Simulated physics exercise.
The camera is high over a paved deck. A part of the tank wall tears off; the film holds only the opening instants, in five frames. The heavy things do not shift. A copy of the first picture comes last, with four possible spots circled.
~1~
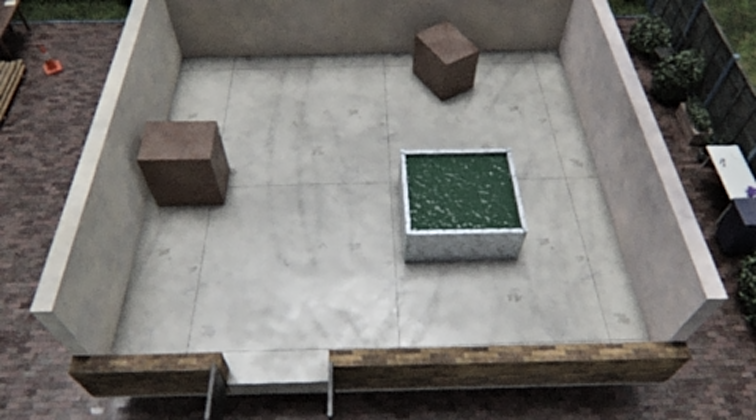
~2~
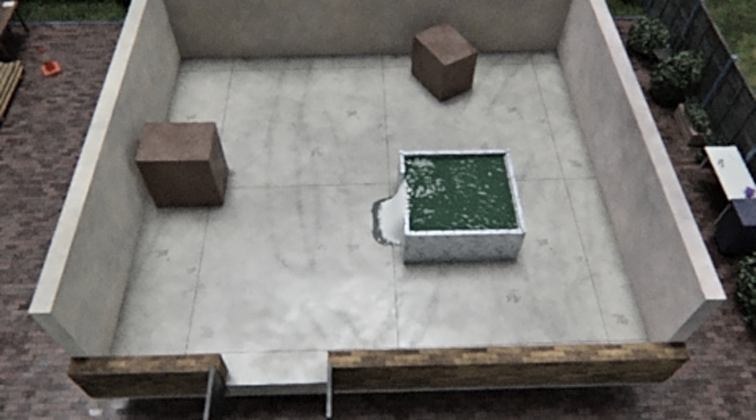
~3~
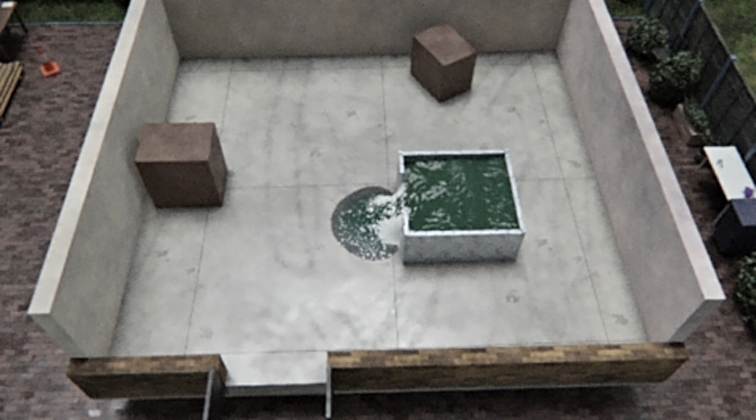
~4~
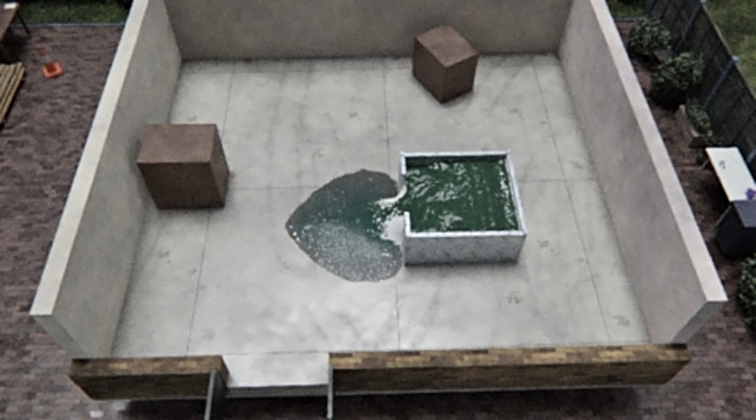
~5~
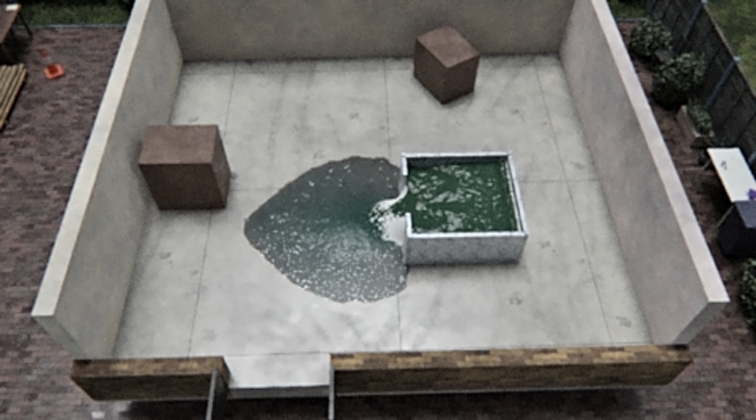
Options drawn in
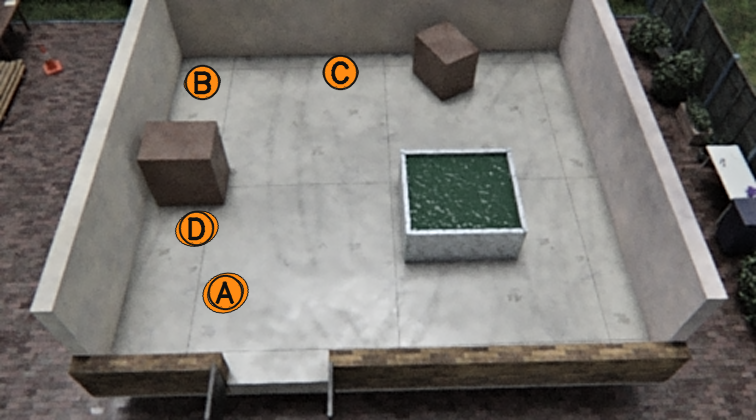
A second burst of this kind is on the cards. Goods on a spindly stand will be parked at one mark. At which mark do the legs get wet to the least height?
C beats the others.
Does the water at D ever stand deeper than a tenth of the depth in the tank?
Yes, clearly.
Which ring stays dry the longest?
It is C.
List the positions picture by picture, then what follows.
The first frame shows tank full, its middle at (461, 193); open gate at (277, 355).
In the second frame, 1 % of the ground under water, visible out to (379, 235).
In the third frame, 3 % of the ground under water, visible out to (337, 227).
In the fourth frame, 6 % of the ground under water, visible out to (294, 229).
In the fifth frame, 11 % of the ground under water, visible out to (250, 232).
In orange, A at (225, 292); B at (202, 82); C at (340, 72); D at (196, 228).
For ring A, the water peaks at about 22 % of the depth that stood in the tank.
For ring B, the water peaks at about 24 % of the depth that stood in the tank.
For ring C, the water peaks at about 10 % of the depth that stood in the tank.
For ring D, the water peaks at about 22 % of the depth that stood in the tank.
